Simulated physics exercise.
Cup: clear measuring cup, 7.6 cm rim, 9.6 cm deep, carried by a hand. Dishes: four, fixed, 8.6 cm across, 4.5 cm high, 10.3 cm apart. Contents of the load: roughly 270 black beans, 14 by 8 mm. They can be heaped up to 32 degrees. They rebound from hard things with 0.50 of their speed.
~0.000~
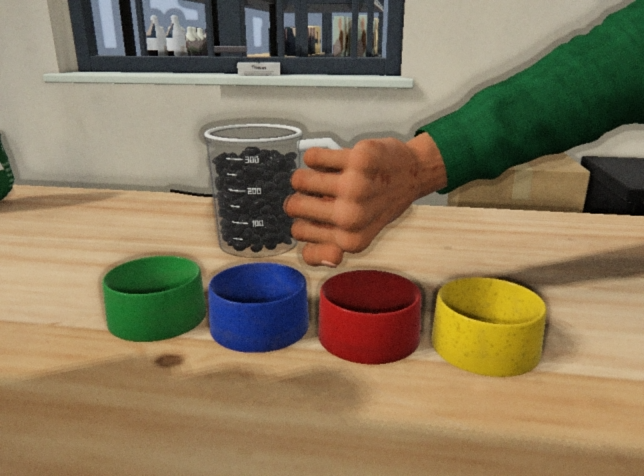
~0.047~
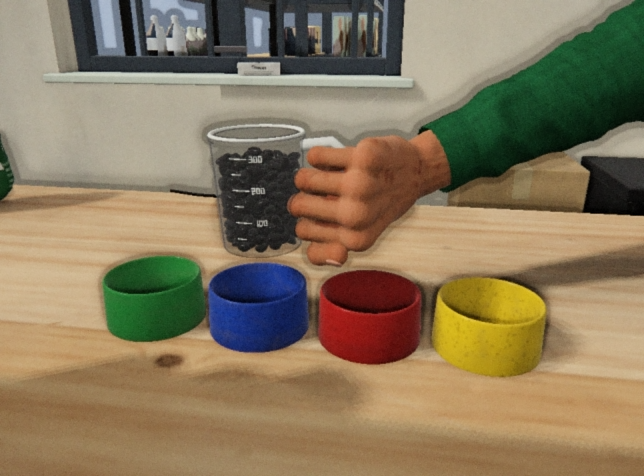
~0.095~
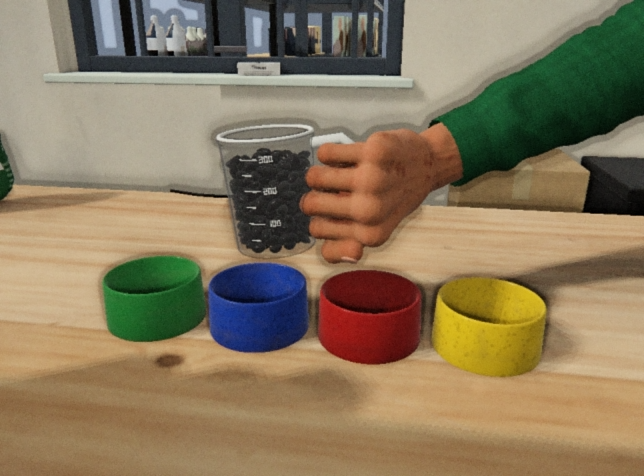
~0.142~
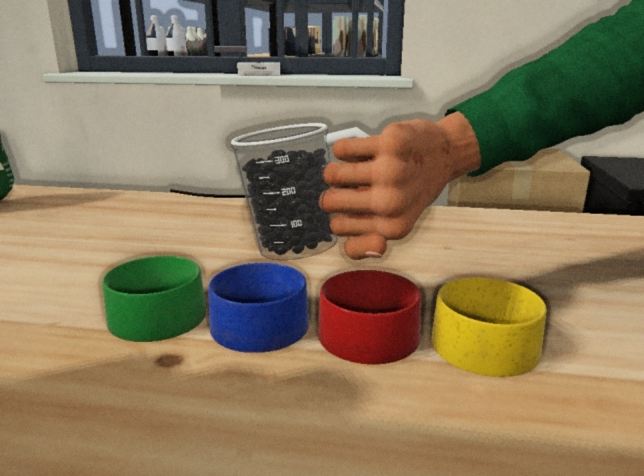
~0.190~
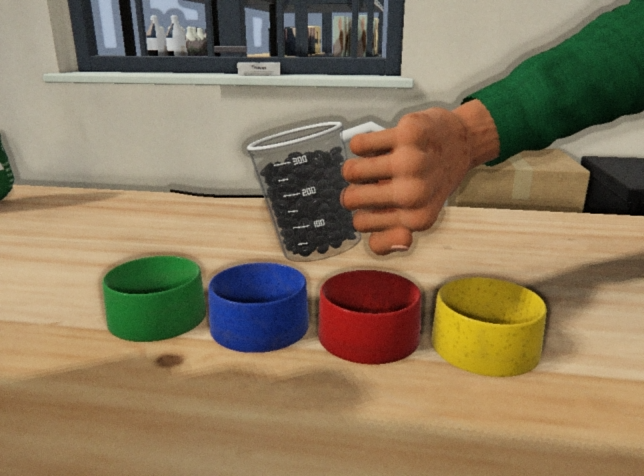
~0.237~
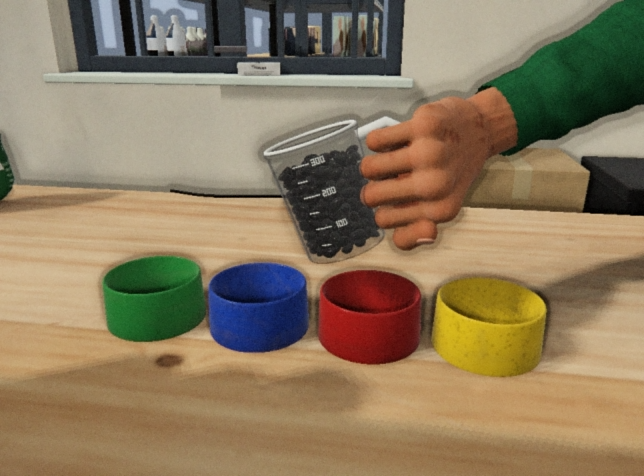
A hand moves a clear cup of black beans rightward behind four coloured dishes, tilting it left.
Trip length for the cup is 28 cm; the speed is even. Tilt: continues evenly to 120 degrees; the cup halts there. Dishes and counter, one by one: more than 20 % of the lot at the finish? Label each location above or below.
Labels - red: Below, blue: Below, green: Below, yellow: Above, counter: Below.
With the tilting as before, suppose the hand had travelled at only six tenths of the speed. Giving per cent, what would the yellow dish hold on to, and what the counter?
Then the yellow dish gets 80 and the counter 20.
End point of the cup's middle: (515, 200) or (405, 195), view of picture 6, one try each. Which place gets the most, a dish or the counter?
I'd expect counter to win the first try and red the second.
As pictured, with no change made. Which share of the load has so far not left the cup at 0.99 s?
That would be some 100 per cent.
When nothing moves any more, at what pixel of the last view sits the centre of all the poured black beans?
Resting centre estimate: Around (494, 319).
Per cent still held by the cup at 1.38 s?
It should be near 20 per cent.
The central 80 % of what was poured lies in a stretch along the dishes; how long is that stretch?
Length: About 6 cm.
After 0.69 s, tilt 68 degrees; cup holds 100 %.
After 0.99 s, tilt 100 degrees; cup holds 100 %.
After 1.38 s, tilt 120 degrees; cup holds 20 %, yellow 75 %.
At rest (2.6 s), red 0 %, blue 0 %, green 0 %, yellow 90 %, counter 10 %.
